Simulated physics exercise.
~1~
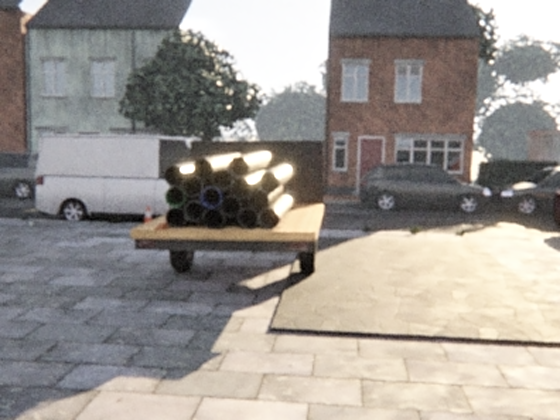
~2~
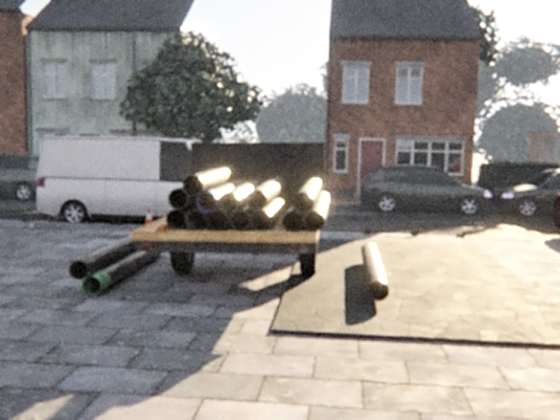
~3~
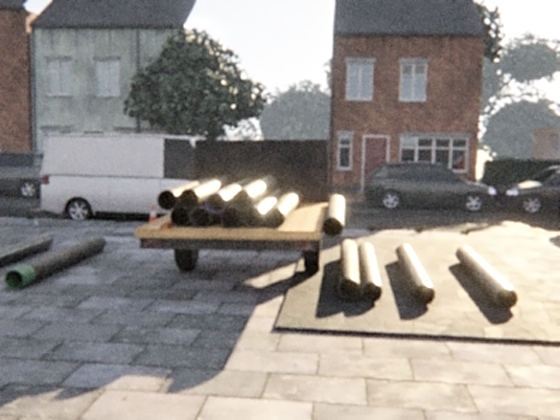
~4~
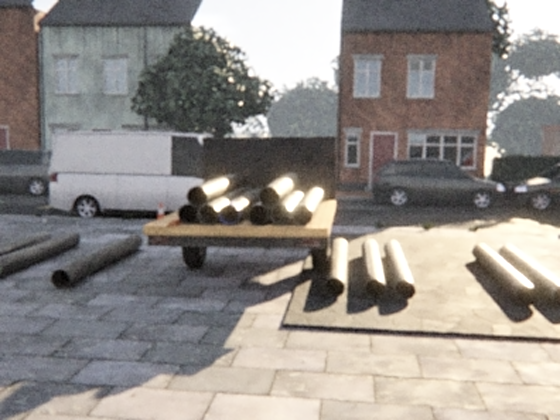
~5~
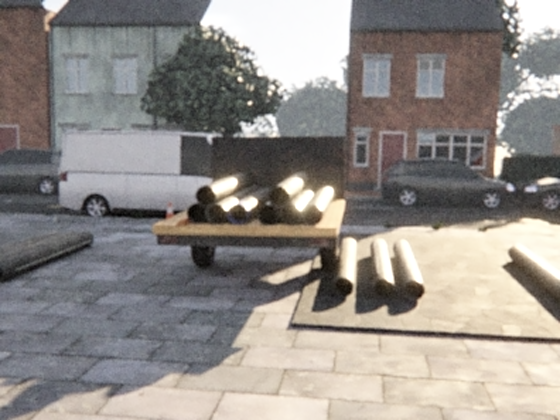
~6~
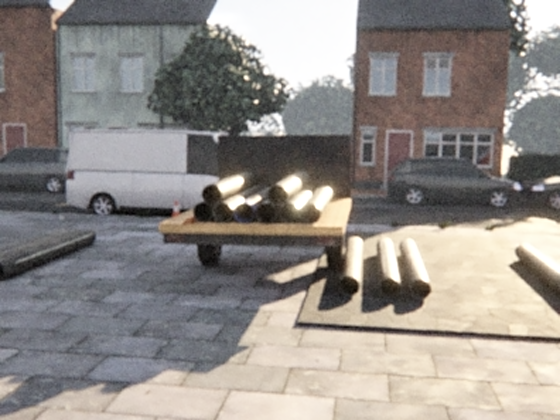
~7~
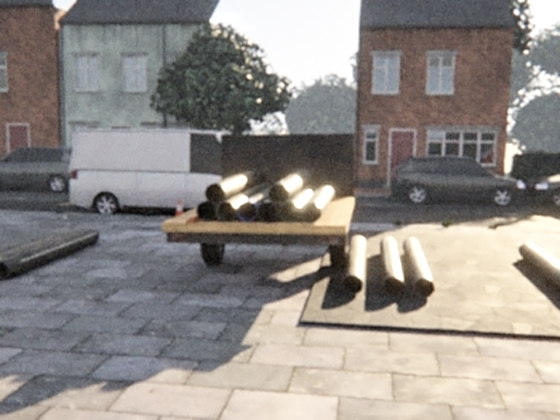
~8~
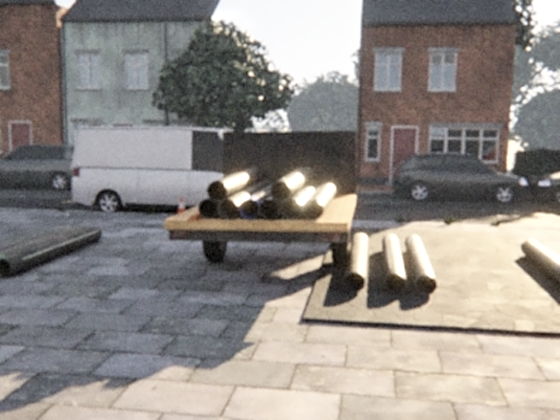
In a paved yard across from some brick houses, a stack of dark pipes on a flat trailer collapsed, and pipes rolled off both sides, a green-marked one dropping to the left, until the rest settled on the deck and everything lay still.
